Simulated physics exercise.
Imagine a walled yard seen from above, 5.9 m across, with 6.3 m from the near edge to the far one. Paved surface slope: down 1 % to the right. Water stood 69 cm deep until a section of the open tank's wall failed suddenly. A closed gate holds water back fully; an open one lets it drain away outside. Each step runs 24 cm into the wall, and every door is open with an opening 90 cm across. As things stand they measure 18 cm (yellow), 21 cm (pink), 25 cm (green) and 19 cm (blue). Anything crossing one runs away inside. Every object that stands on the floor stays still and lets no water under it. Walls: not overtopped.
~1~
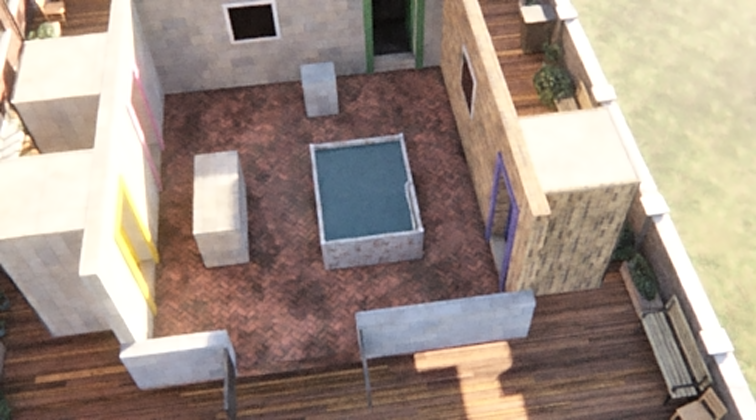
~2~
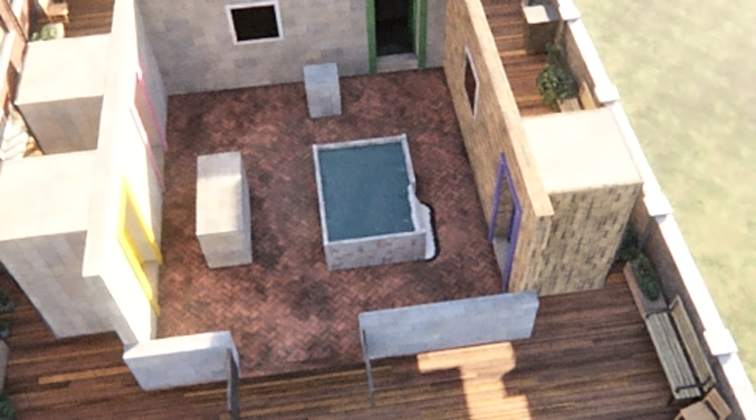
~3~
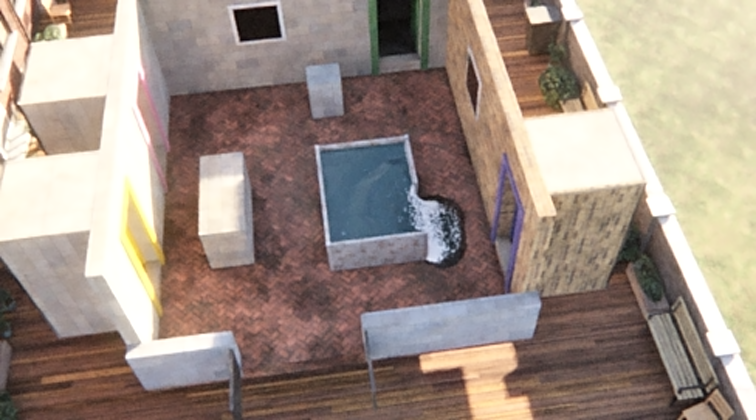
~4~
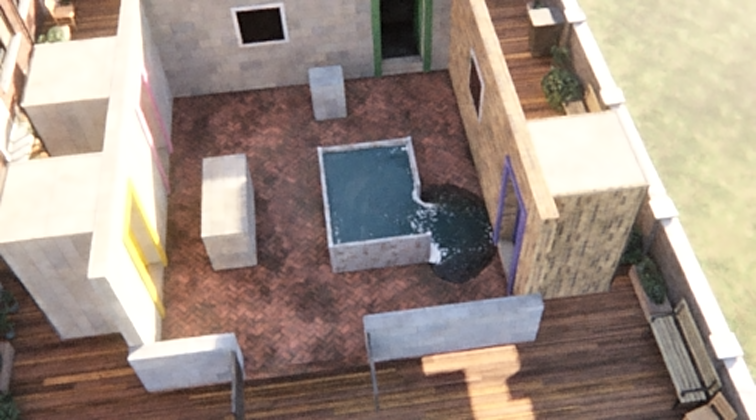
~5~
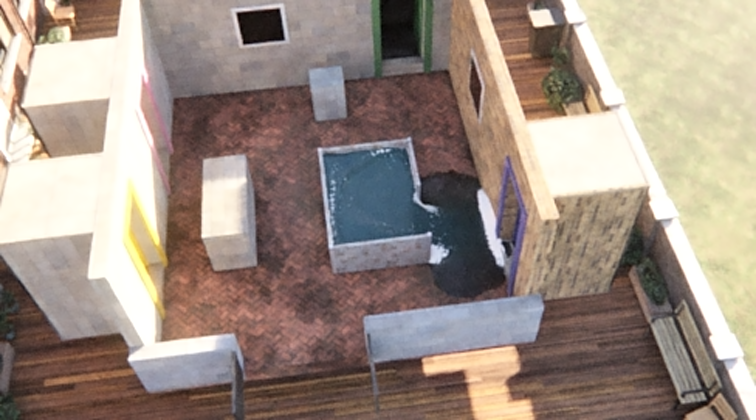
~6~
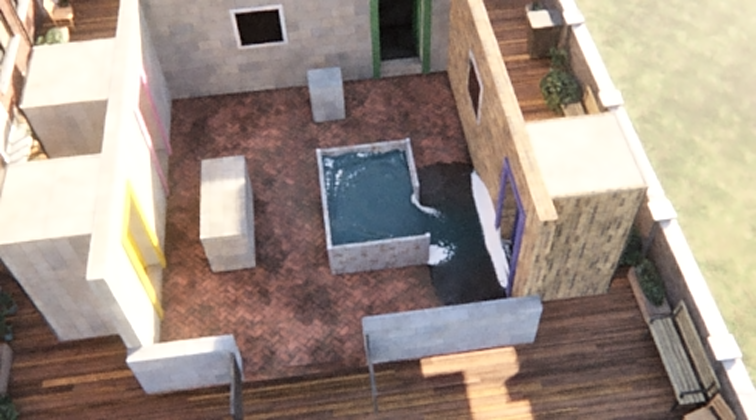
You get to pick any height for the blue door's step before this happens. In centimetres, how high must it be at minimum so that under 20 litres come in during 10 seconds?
At least 33 cm or so.
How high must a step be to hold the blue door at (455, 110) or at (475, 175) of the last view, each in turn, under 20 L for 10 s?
Around 7.5 and 12.0 cm respectively.
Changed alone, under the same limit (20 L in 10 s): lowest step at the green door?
At the green door you'd want roughly 13.5 cm.
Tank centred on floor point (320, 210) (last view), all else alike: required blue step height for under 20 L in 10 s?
It should be around 25 cm high.
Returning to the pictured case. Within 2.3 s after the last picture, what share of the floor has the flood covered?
Some 50 per cent is wet.
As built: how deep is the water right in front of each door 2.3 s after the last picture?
In cm: Yellow 0, pink 0, green 20, blue 26.
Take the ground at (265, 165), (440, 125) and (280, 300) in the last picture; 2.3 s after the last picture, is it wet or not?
In the order asked: Untouched, soaked, soaked.
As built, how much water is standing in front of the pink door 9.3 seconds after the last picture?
Depth: Near 6.5 cm.
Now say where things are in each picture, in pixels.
The open tank at (364, 190) is whole and still, 69 cm deep; the blue door at (501, 230) is dry, in the first picture.
The gap is at (417, 223), the front 0.3 m out at (431, 212); the back of the open tank holds 69 cm, in the second picture.
Water pours out at (419, 225) and has run 0.8 m, to (461, 231); about 12 cm deep outside, 69 cm at the back, in the third picture.
The front is at (495, 238), 1.3 m from the gap at (421, 228); 2.1 m2 of floor is wet, 66 cm left at the back, in the fourth picture.
Water pours out at (422, 229) and has run 1.4 m, to (508, 251); about 8 cm deep outside, 59 cm at the back, in the fifth picture.
Water pours out at (420, 229) and has run 1.6 m, to (474, 167); about 8 cm deep outside, 59 cm at the back; water is at the blue door at (508, 235), in the sixth picture.
Then, 0.7 s after the last picture water covers 15 % of the floor, deepest (53 cm) near (510, 325); 35 cm at the blue door, 33 litres in over its 19 cm step.
Then, 2.3 s after the last picture water covers 50 % of the floor, deepest (32 cm) near (507, 315); 26 cm at the blue door, 122 litres in over its 19 cm step.
Then, 9.3 s after the last picture water covers 95 % of the floor, deepest (12 cm) near (275, 94); 9 cm at the blue door, 139 litres in over its 19 cm step.
At the blue door as built, the water peaked near 35 cm, 0.7 s after the last picture.
With a step of 28 cm, 45 litres would have come in within the 10 s; with 37.5 cm, 8 litres. So under 20 litres takes about 33 cm.
